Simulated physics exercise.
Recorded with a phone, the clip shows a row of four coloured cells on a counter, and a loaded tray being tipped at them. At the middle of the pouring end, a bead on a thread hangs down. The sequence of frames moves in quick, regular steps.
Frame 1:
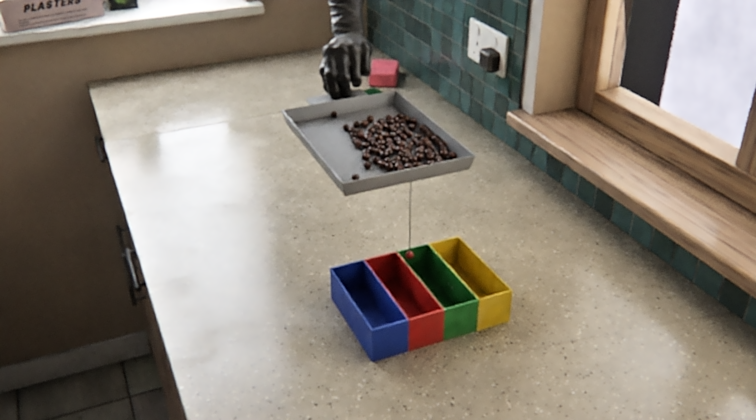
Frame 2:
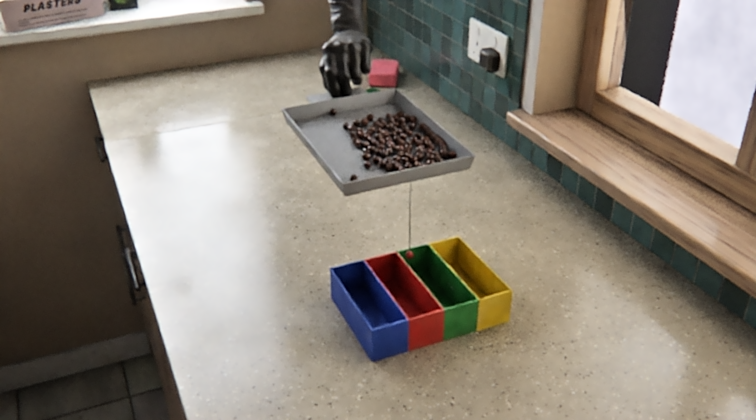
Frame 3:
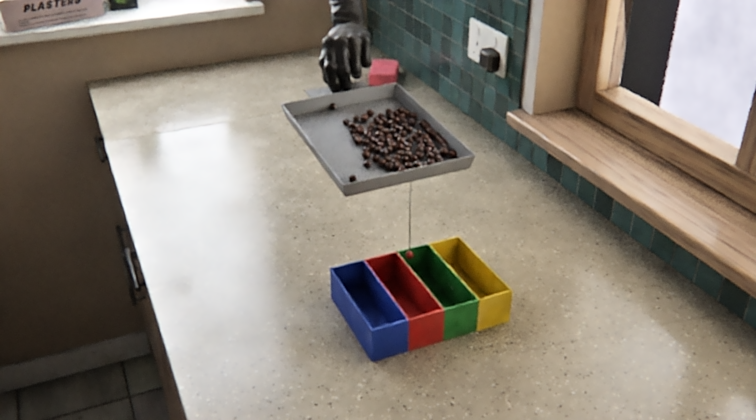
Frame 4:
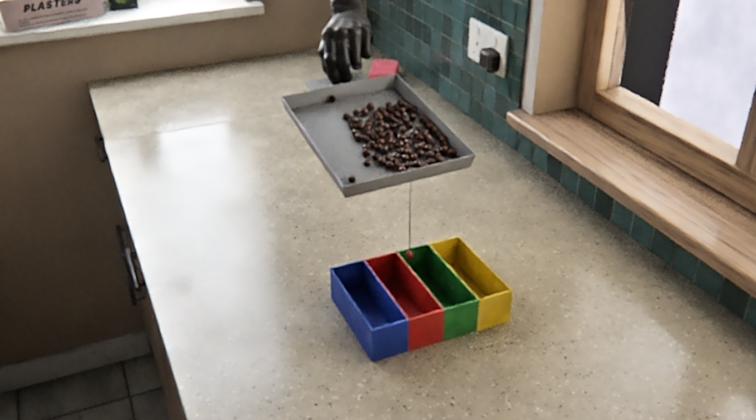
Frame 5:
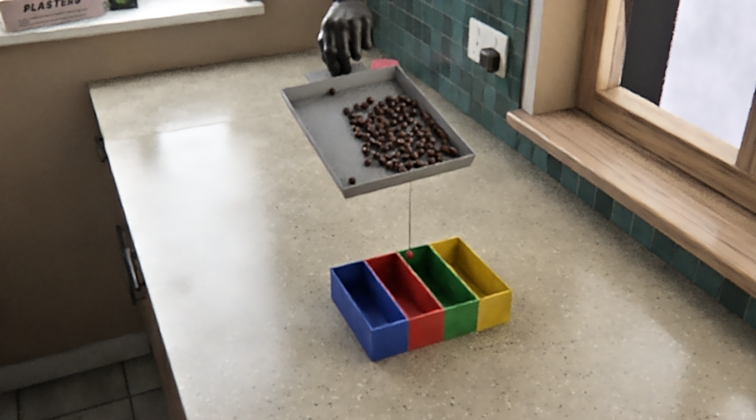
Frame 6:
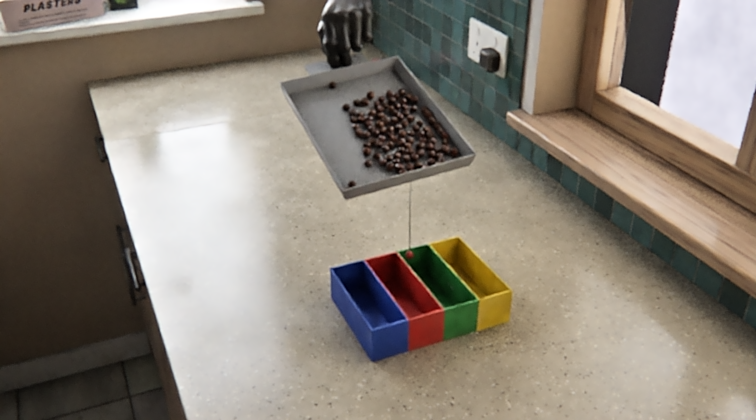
In this clip, a dark-gloved hand behind a grey tray of small brown balls gradually raises the tray's far side, tilting it toward the viewer, while the balls shift slightly above blue, red, green and yellow cells on a counter.
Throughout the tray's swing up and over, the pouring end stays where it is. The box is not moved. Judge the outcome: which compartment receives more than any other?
The blue compartment receives the most.
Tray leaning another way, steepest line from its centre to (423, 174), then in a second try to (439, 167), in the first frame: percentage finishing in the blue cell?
The first comes to 0 %, while the second comes to 0 %.
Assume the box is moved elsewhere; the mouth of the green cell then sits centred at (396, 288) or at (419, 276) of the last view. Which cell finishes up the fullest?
Try 1 - red; try 2 - blue.
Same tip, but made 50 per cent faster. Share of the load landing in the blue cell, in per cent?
I'd put it at some 60 per cent.
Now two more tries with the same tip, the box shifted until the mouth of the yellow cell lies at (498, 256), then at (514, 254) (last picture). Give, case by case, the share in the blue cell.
Around 20 and then 10 per cent.
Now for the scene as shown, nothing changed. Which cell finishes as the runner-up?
Red.
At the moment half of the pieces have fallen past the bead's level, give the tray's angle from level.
At about 95°.
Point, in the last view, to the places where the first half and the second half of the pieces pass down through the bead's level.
For the early half I get (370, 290), and for the late half (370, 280).
Soon after the last picture, tray tipped steeply; all on the tray.
A little later, tray tipped right over; a small part on the tray; about a third in the blue cell; about a quarter in the red cell; a small part in the green cell; a stray few in the yellow cell; about a quarter falling or outside the box.
Later still, tray tipped past a quarter turn; about half in the blue cell; about a quarter in the red cell; a small part in the green cell; about a quarter falling or outside the box.
By the end, tray tipped past a quarter turn; about half in the blue cell; about a quarter in the red cell; a small part in the green cell; none in the yellow cell; about a quarter outside the box.
